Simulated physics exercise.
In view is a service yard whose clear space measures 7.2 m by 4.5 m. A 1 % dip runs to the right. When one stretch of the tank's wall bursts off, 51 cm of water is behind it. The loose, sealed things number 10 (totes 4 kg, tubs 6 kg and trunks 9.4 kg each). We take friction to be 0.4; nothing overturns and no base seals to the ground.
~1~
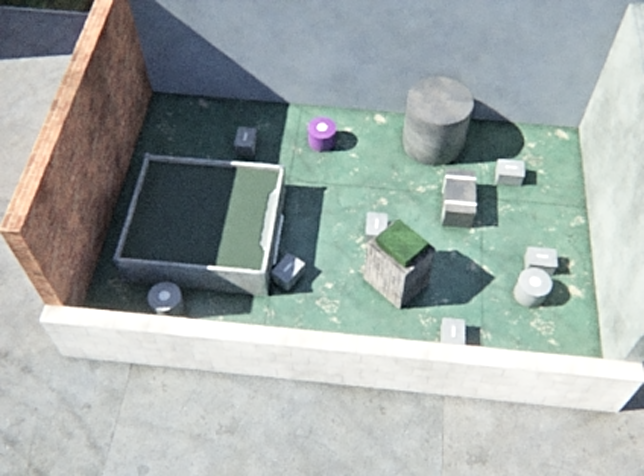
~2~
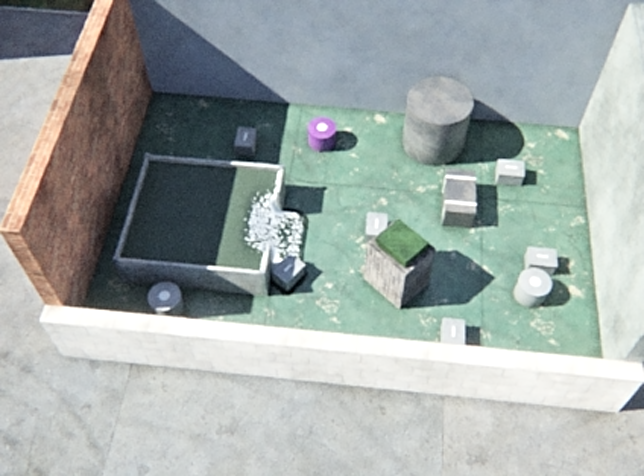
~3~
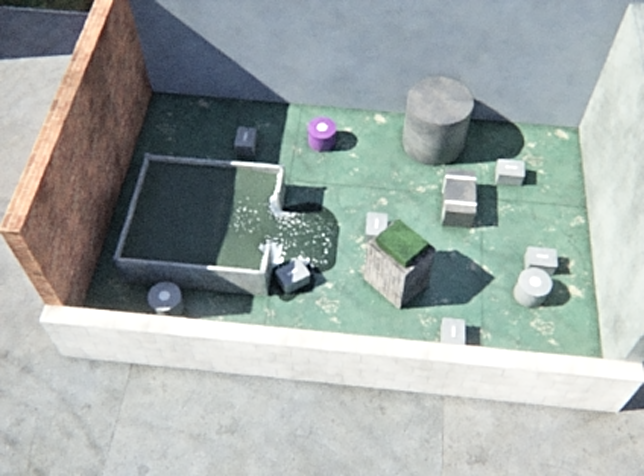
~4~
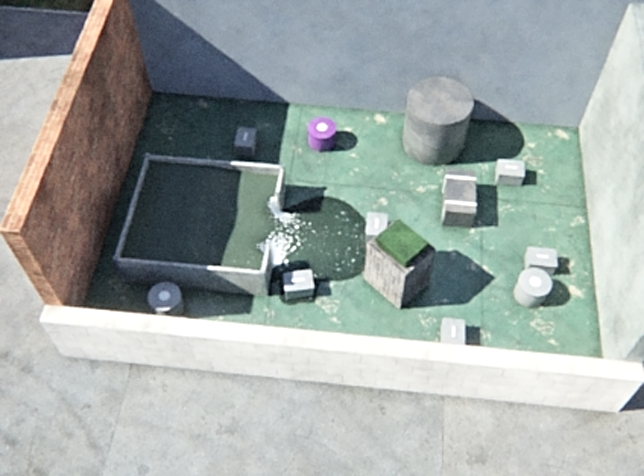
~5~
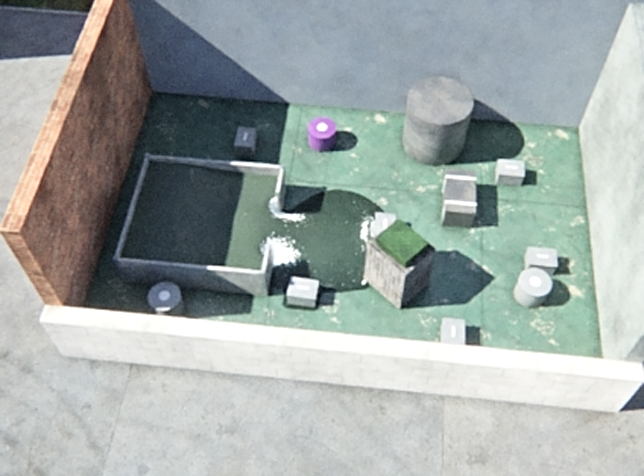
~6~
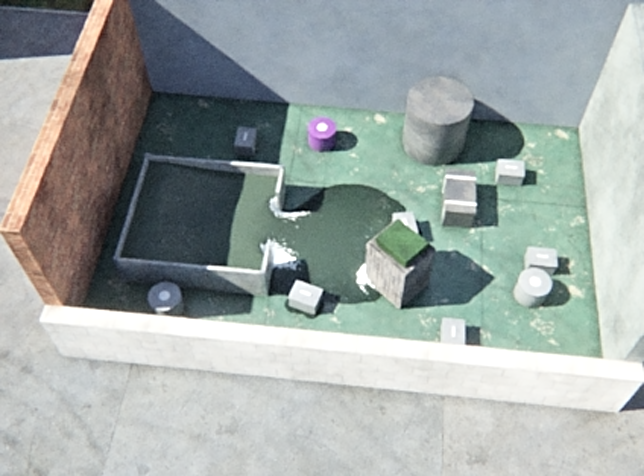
In a walled yard with a green floor, a rectangular tank of dark water stands at the left among scattered blocks and tubs. Part of its right wall bursts, and foaming water spreads rightward, shifting a small block beside the gap, then nudging another by the grass-topped block. The purple tub stays put.
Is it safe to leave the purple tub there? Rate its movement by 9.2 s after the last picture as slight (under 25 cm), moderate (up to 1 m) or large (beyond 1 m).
Slight.
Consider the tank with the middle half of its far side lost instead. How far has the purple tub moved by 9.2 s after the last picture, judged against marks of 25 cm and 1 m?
What happens next is that the purple tub gets swept a long way.
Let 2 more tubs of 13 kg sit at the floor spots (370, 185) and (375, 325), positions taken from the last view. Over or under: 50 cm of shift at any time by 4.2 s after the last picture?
Lab note - in order: Above threshold / above threshold.
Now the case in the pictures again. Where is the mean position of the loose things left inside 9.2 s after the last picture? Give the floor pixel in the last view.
The average lands around (407, 208).
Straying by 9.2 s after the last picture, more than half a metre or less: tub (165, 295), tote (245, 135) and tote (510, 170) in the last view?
Well, going one by one, it's not that far, not that far and too far.
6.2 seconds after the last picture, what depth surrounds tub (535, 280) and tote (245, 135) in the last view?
Depth approx. 8 cm / 0 cm.
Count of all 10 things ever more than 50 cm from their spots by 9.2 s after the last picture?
All told, that gives 7.
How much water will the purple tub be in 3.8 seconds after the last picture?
I'd say around 1 cm.
Then, 1.2 s after the last picture the purple tub is near (322, 127), 0.0 m from its start, aground; 0 afloat.
Then, 3.8 s after the last picture the purple tub is near (322, 127), 0.0 m from its start, aground; 6 afloat.
Then, 6.2 s after the last picture the purple tub is near (321, 128), 0.0 m from its start, aground; 6 afloat.
Then, 9.2 s after the last picture the purple tub is near (317, 129), 0.1 m from its start, aground; 7 afloat.
